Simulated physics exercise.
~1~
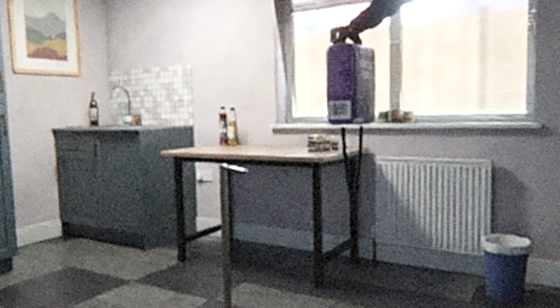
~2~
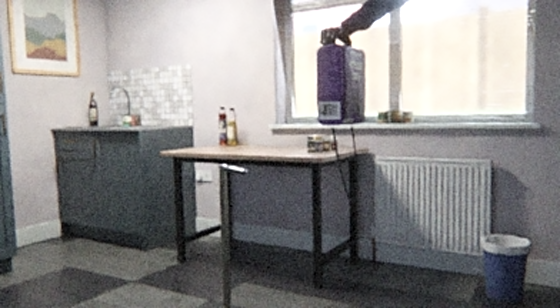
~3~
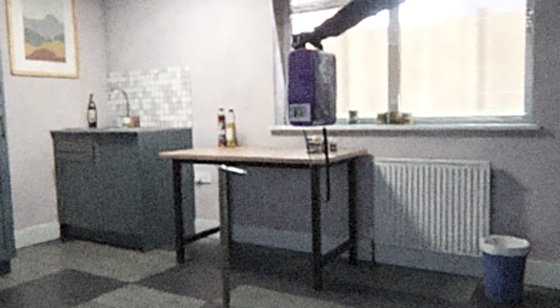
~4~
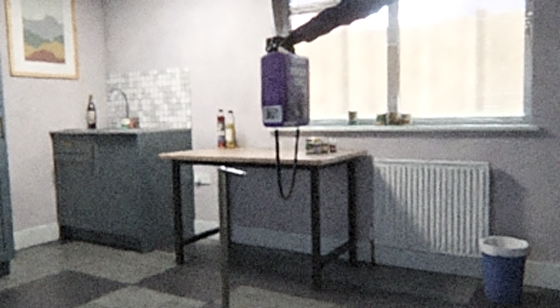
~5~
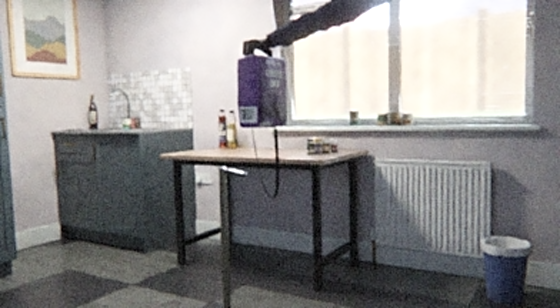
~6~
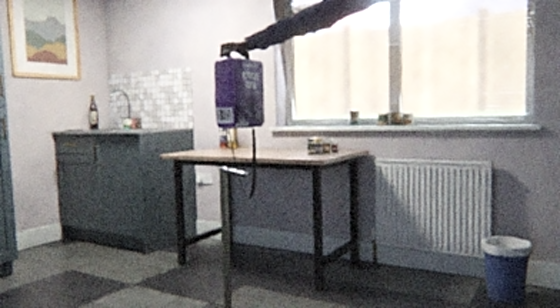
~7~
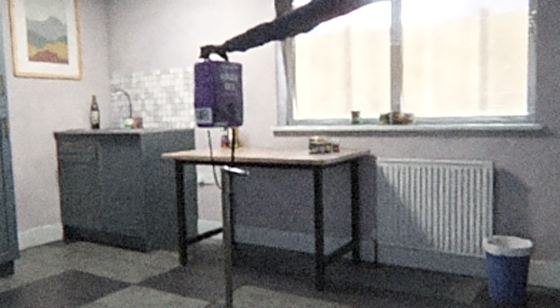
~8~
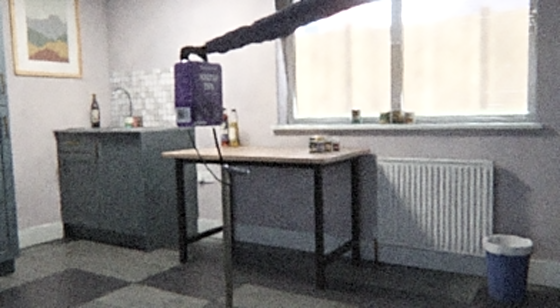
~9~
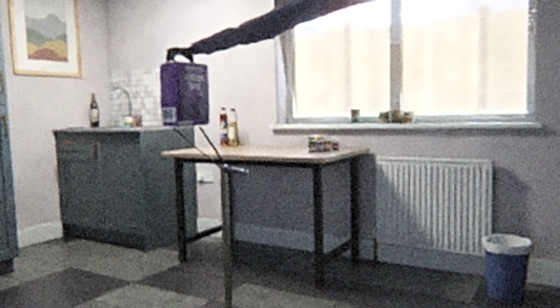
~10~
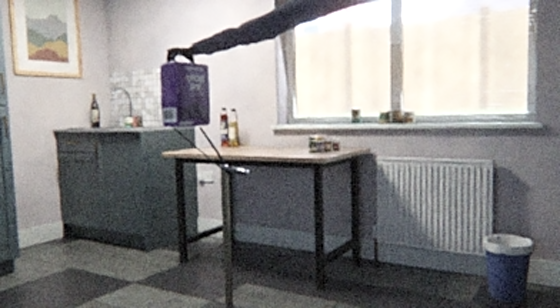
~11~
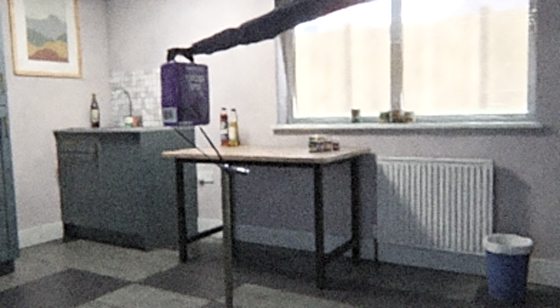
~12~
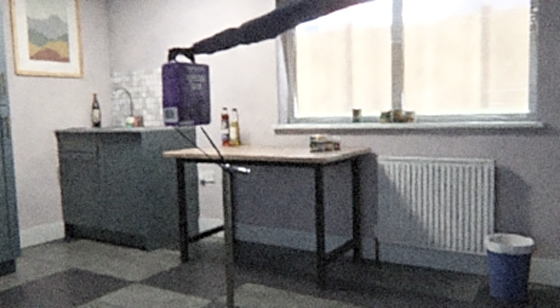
In a kitchen with a grey cupboard, a wooden table and a bright window, a dark-sleeved arm holds a purple sack upright by its top, with a thin dark loop hanging low beneath it. A slim post with a short bar at its top stands in front of the table. The hand carries the sack steadily left, past the window and over the table, the loop trailing below. The sack passes over the post and continues to its left, but the loop catches at the post's top. The loop pulls tight and slanted, and the hand stops, holding the sack there.
